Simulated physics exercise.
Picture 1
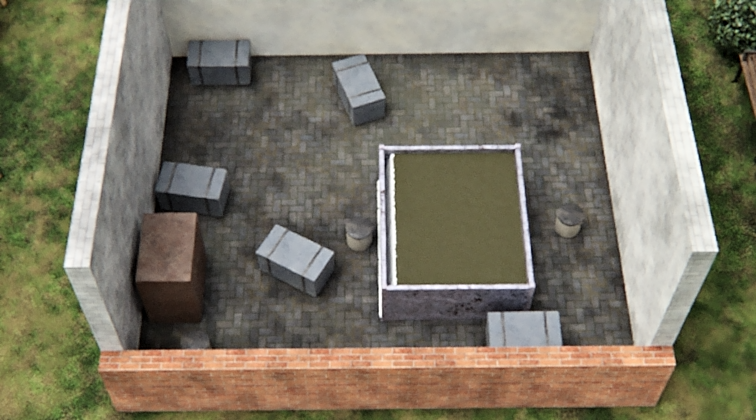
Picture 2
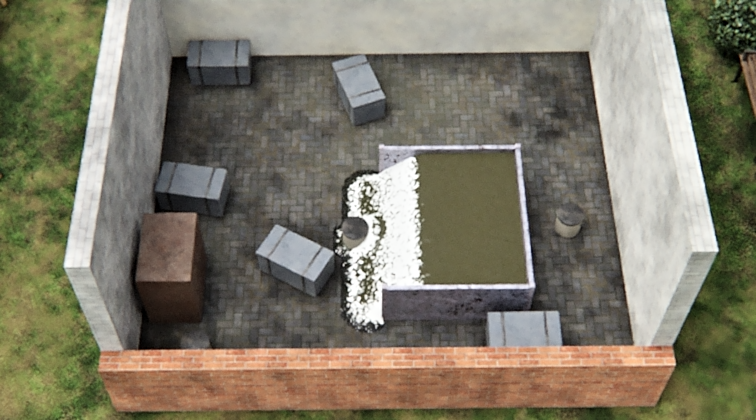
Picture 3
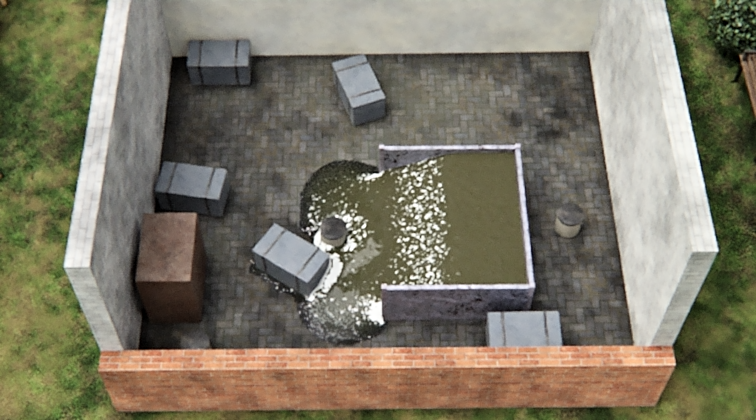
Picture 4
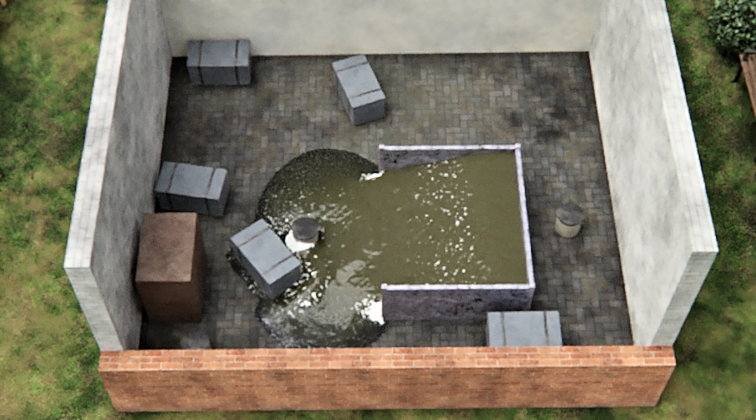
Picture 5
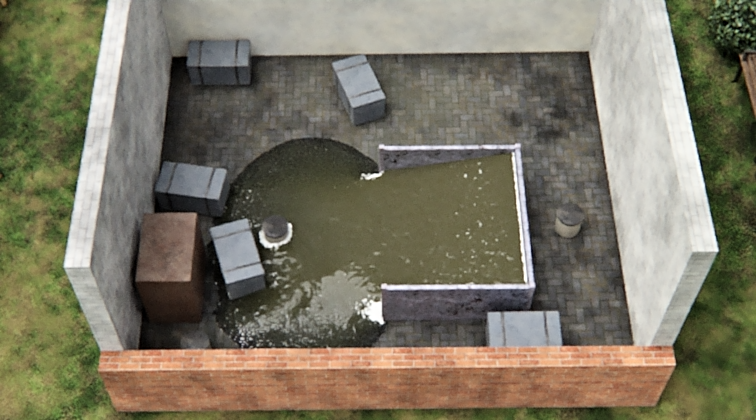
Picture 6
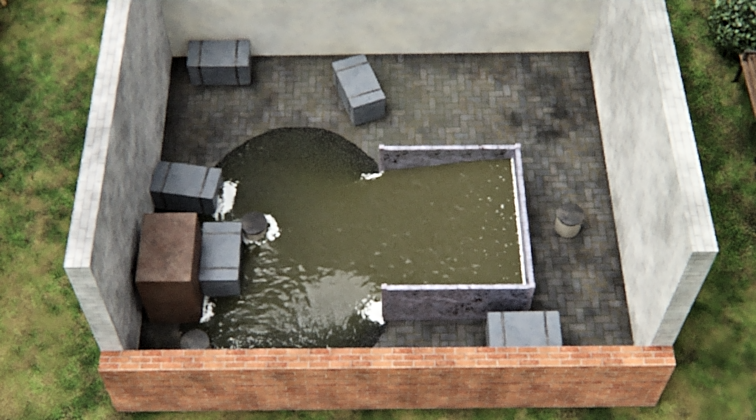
In a walled yard scattered with gray trunks and small pails, a tank of murky water loses its left panel. Foamy water bursts out and spreads leftward across the paving, pushing a nearby pail and trunk along until the trunk sits against a large brown box.
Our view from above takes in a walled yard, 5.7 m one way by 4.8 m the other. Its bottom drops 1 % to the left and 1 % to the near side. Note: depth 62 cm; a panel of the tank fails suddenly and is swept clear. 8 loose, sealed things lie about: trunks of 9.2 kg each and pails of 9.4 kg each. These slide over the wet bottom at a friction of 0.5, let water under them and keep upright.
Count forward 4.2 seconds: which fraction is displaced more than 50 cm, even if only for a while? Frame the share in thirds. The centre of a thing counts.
The proportion is going to hit two thirds or more.
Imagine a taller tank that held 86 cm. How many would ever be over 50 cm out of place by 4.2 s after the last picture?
That would give 7.
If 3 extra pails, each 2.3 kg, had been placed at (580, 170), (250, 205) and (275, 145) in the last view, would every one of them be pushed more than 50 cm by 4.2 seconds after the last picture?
Order as given: Stays inside it, goes farther, goes farther.
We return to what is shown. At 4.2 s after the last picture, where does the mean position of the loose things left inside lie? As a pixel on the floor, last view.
(418, 188).
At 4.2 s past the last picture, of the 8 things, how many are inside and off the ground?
At that instant the tally stands at 5.
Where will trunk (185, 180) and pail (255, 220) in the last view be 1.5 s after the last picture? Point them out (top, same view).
Roughly (189, 120), then roughly (168, 147).
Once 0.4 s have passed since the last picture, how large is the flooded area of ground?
Somewhere around 12 m2, roughly.
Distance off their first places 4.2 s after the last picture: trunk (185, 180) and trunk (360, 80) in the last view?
In that order: 350 cm, 150 cm.
Then, 0.4 s after the last picture 2 of 8 are over 50 cm from their spots; 1 afloat.
Then, 1.5 s after the last picture 3 of 8 are over 50 cm from their spots; 4 afloat.
Then, 2.8 s after the last picture 4 of 8 are over 50 cm from their spots; 5 afloat.
Then, 4.2 s after the last picture 7 of 8 are over 50 cm from their spots, and 7 have been at some point; 5 afloat.
